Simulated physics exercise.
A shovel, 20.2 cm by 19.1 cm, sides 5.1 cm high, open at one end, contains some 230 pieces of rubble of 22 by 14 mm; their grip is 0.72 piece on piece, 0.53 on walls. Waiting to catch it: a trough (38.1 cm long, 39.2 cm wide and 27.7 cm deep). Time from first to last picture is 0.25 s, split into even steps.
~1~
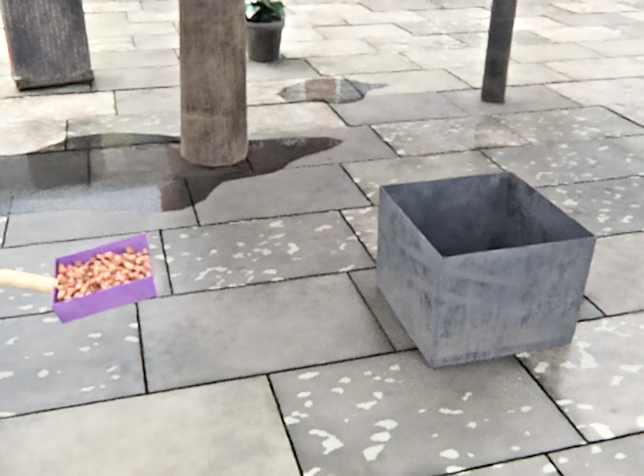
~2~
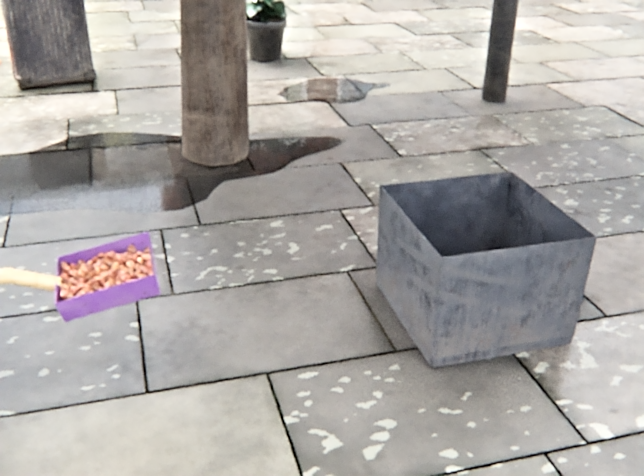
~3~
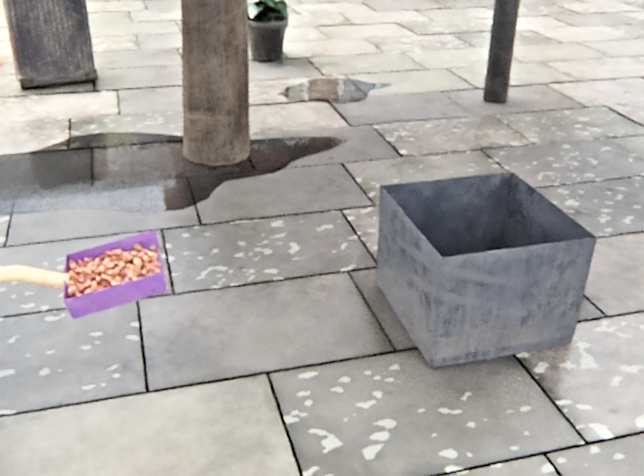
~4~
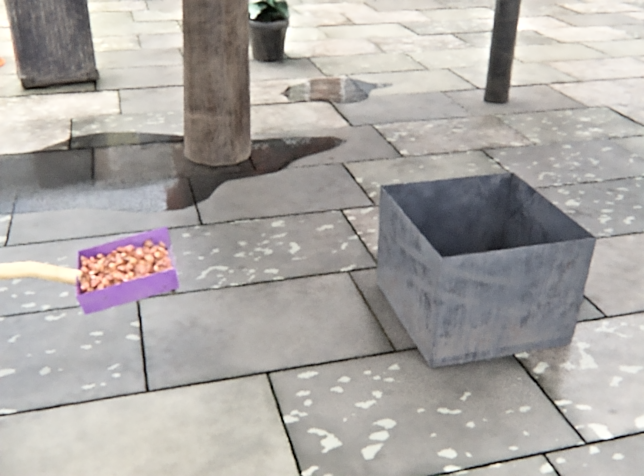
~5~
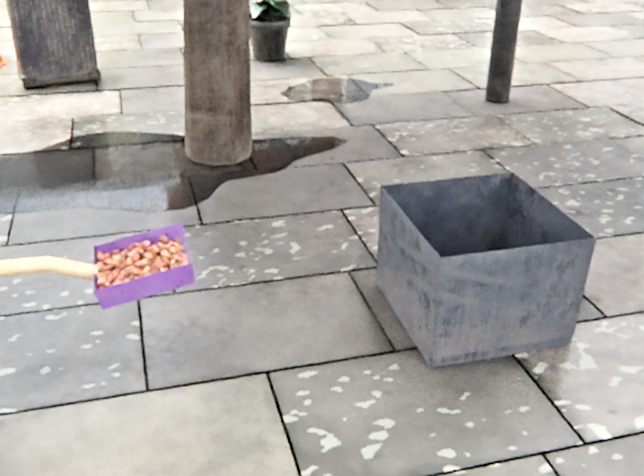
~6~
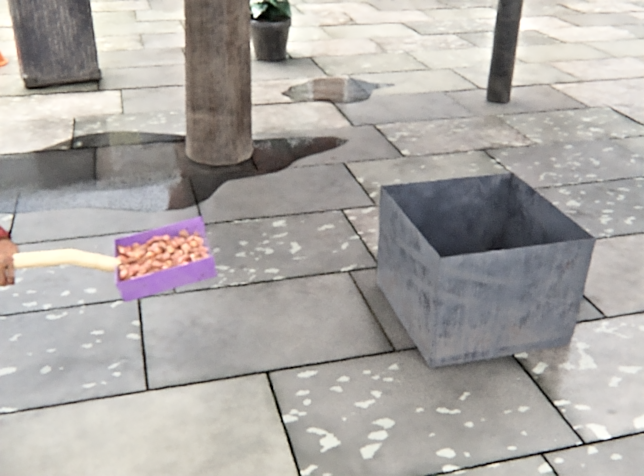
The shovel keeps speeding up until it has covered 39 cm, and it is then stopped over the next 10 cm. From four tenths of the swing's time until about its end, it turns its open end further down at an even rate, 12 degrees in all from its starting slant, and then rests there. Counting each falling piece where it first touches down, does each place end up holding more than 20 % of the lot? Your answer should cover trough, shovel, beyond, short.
Trough: Yes; shovel: No; beyond: No; short: Yes.
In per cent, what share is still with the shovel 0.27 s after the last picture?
About 85 %.
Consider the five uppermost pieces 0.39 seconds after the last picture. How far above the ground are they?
Near 35 cm.
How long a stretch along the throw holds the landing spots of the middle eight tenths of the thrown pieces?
Length: Approx. 40 cm.
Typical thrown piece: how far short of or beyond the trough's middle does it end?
Roughly 20 cm short.
Then, 0.15 s after the last picture, tilt 5 degrees; shovel 100 %; middle of all pieces near (249, 231).
Then, 0.27 s after the last picture, tilt 1 degrees; shovel 85 %, in the air 15 %; middle of all pieces near (333, 207).
Then, 0.39 s after the last picture, tilt 2 degrees; trough 30 %, shovel 10 %, in the air 60 %; middle of all pieces near (395, 212).
Then, 0.50 s after the last picture, tilt 2 degrees; trough 45 %, in the air 55 %; middle of all pieces near (425, 243).
In the end, trough 45 %, shovel 0 %, beyond 0 %, short 55 %.
